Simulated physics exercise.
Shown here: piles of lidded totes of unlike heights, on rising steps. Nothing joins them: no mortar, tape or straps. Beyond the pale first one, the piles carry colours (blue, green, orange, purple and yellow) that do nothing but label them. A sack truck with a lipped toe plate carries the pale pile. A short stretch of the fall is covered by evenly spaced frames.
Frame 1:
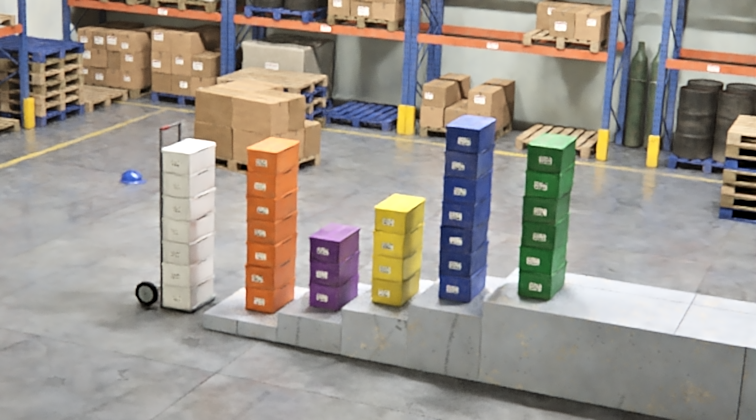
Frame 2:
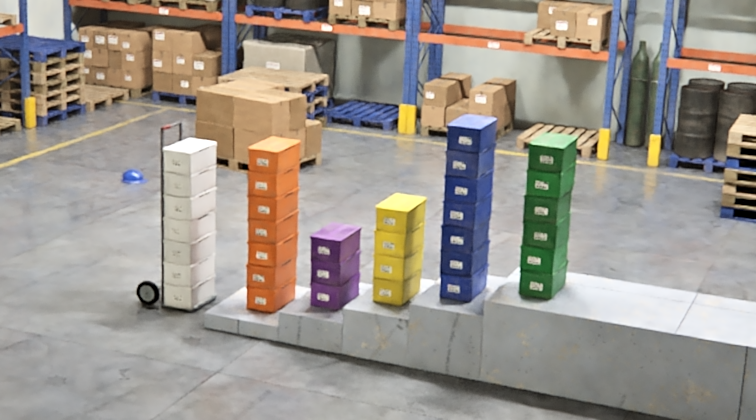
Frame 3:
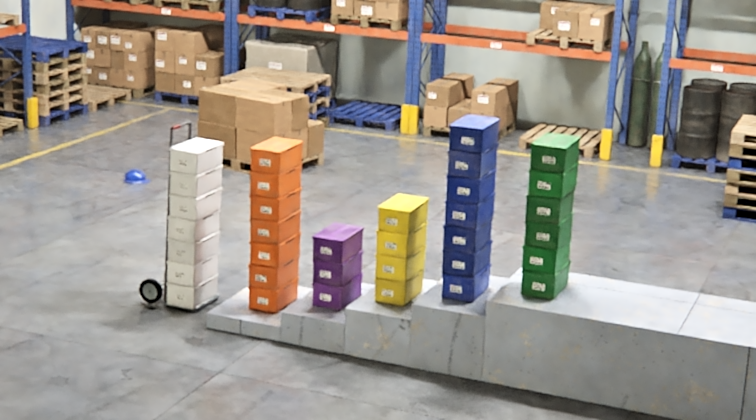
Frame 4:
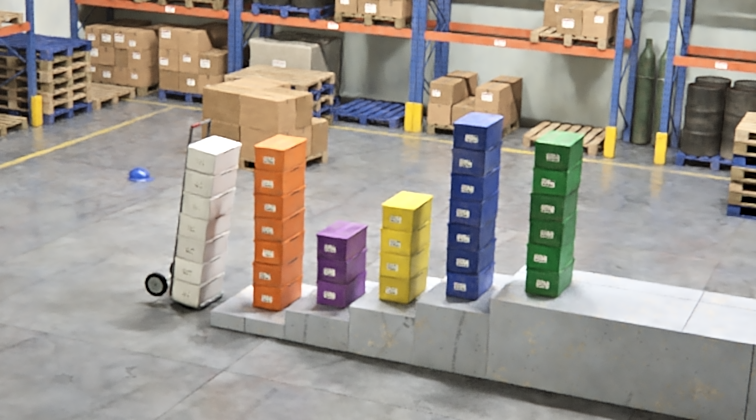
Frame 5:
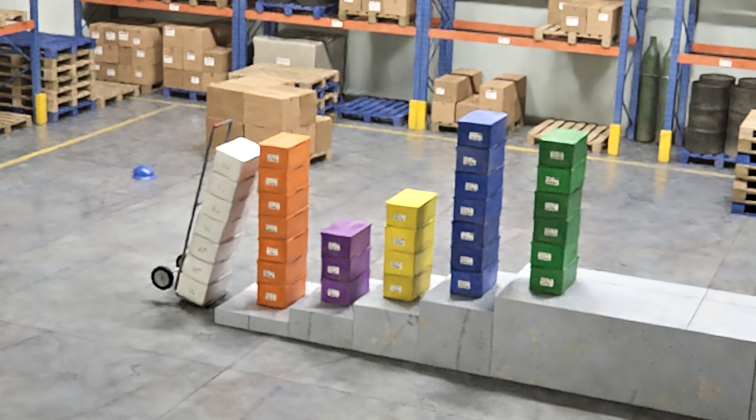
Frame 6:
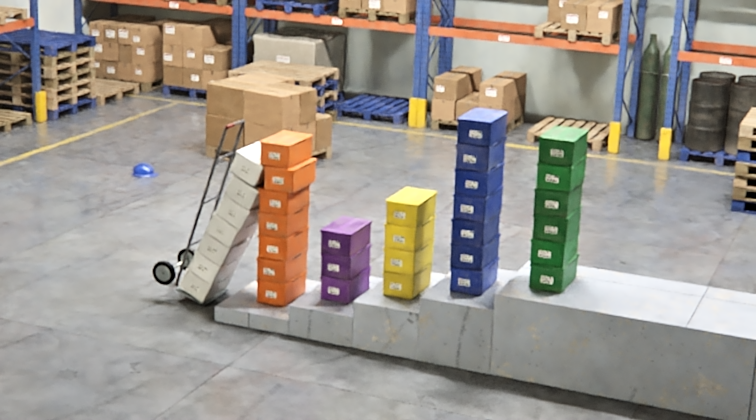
A hand truck carrying a tall pile of white boxes stands at the left of a warehouse floor, seen from slightly above. To its right, orange, purple, yellow, blue and green stacks stand on pale rising steps, before cartons and shelving. The truck and white pile lean gradually rightward, their top passing behind the orange stack, whose upper boxes shift slightly, while the view drifts a little.
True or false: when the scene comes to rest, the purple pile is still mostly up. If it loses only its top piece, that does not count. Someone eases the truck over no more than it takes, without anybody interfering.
True.
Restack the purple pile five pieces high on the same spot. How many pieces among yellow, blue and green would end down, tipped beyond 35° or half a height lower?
By colour, I'd count yellow 0, blue 0, green 0.
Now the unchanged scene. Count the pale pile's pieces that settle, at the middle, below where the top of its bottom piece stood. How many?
Pale pieces: 1.
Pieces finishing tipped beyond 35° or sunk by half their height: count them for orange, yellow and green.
The tally reads orange 3, then yellow 0, then green 0.
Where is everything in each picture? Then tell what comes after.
In the first frame (we follow the side turned to the camera), truck frame (161, 165) level; top purple tote (324, 251); top orange tote (261, 162); no other piece has moved.
Truck frame (162, 165) level; top purple tote (325, 250), in the second frame.
Truck frame rocked barely; top purple tote (327, 250), in the third frame.
Truck frame rocked a little, top of the pale pile leaning a little; top purple tote (331, 248); no other piece has moved, in the fourth frame.
Truck frame (206, 161) rocked a little, top of the pale pile leaning clearly; top purple tote (335, 246); no other piece has moved, in the fifth frame.
Truck frame (216, 161) rocked clearly, top of the pale pile leaning clearly; top purple tote (335, 244); top orange tote (274, 155); one has shifted, in the sixth frame.
Soon, 0 of the pale pile down; none of the 3 purple totes down (0 of 27 in all colours); top purple tote unmoved; top orange tote tipped a little.
A while on, 7 of the pale pile down; none of the 3 purple totes down (0 of 27 in all colours); top purple tote unmoved; top orange tote tipped clearly.
Towards the end, 7 of the pale pile down; none of the 3 purple totes down (3 of 27 in all colours); top purple tote tipped barely; top orange tote tipped well over, about its own height lower.
Finally, 7 of the pale pile down; none of the 3 purple totes down (3 of 27 in all colours); top purple tote tipped barely; top orange tote tipped well over, some two heights lower. Seen by the last camera, middles, top purple tote near (368, 240), top orange tote near (409, 208).
